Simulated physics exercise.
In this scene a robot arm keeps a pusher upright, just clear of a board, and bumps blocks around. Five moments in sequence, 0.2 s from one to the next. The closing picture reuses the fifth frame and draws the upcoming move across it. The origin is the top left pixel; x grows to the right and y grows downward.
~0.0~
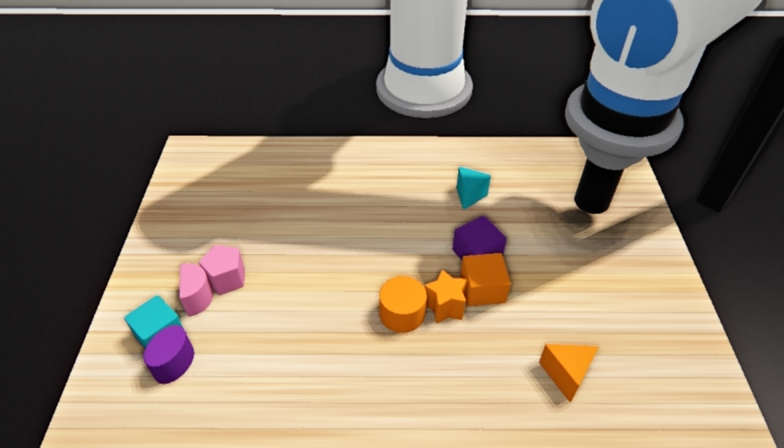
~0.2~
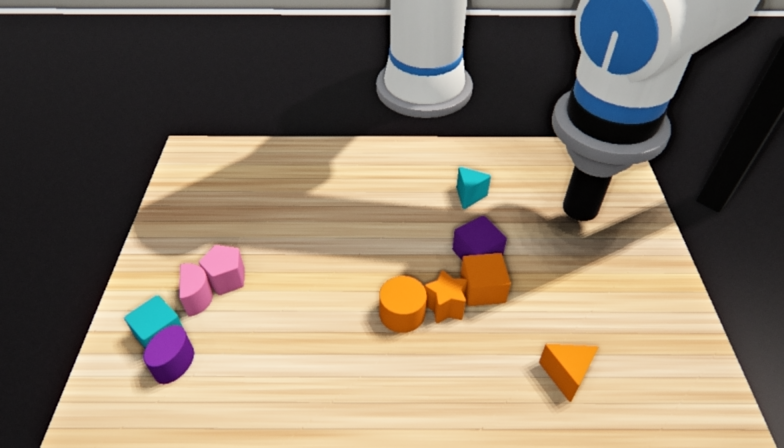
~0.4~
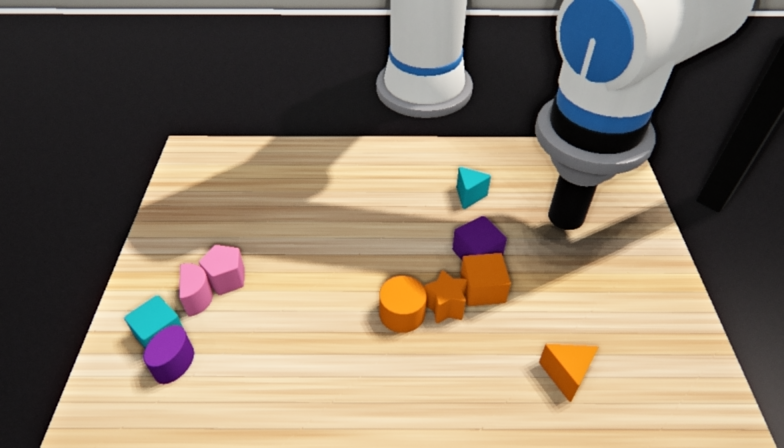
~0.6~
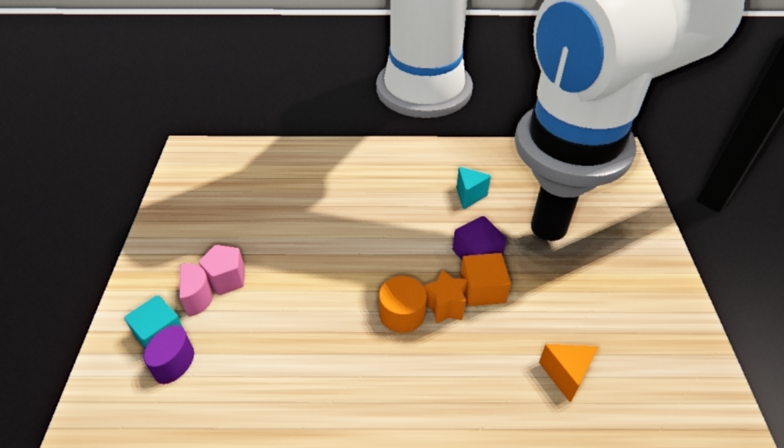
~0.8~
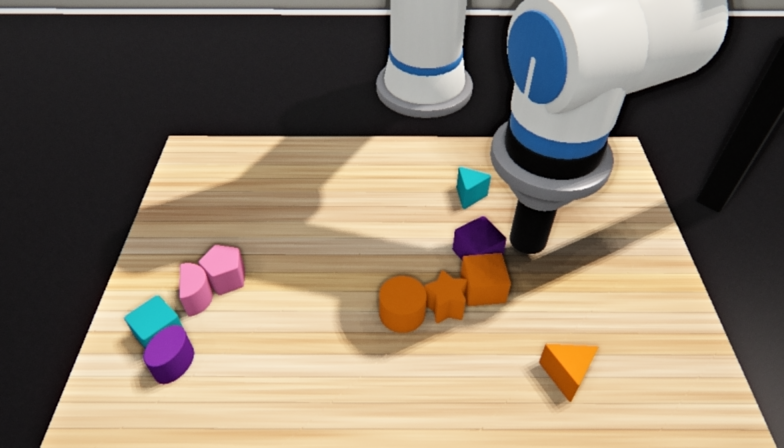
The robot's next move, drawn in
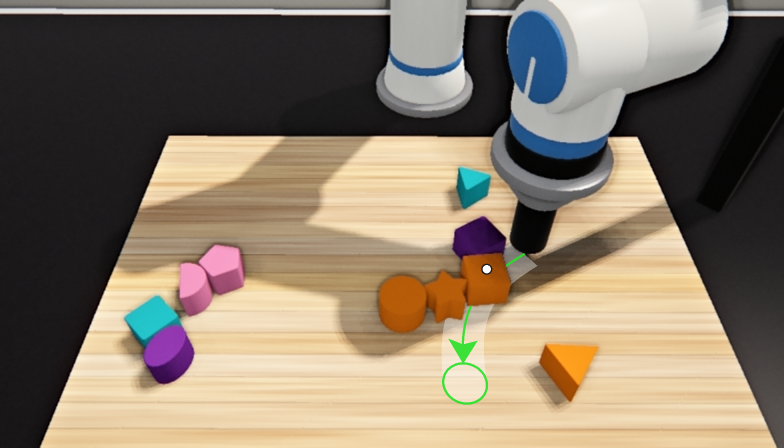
Robot arm with a black tip moving left and nearer over a wooden board toward orange and purple blocks, which stay still.
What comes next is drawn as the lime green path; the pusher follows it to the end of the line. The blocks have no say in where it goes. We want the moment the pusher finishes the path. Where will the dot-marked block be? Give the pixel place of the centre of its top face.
About (479, 409).
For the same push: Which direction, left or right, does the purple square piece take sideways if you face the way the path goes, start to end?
That block drifts right.
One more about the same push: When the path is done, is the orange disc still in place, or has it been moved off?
Somewhere new.
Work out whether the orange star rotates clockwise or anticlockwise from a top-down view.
Clockwise, looking down.
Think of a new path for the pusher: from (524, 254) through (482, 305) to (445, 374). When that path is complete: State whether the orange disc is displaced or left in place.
It leaves its spot.
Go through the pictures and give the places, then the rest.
In the first frame, pusher tip (592, 202); block tops, orange disc (403, 294); orange star (448, 287); purple square piece (481, 233); orange square piece (487, 269).
In the second frame, pusher (580, 209); blocks unchanged.
In the third frame, pusher (566, 217); blocks unchanged.
In the fourth frame, pusher (549, 228); blocks unchanged.
In the fifth frame, pusher (528, 240); orange disc (403, 294); orange star (448, 287); purple square piece (481, 233); orange square piece (487, 269).
Path on the board, from (524, 254) through (486, 283) and (465, 327) to (465, 383); the dot is on the orange square piece.
What follows on the original path. One third of the way, pusher (489, 270); orange disc (394, 297); orange star (433, 308), turned 45° clockwise; purple square piece (460, 240), turned 65° clockwise; orange square piece (475, 297), turned 35° anticlockwise.
Two thirds of the way, pusher (467, 314); orange disc (393, 298); orange star (427, 322), turned 80° clockwise; purple square piece (459, 240), turned 65° clockwise; orange square piece (472, 346), turned 80° anticlockwise.
At the end, pusher (468, 371); orange disc (393, 298); orange star (424, 336), turned 135° clockwise; purple square piece (459, 240), turned 65° clockwise; orange square piece (479, 409), turned 95° anticlockwise.
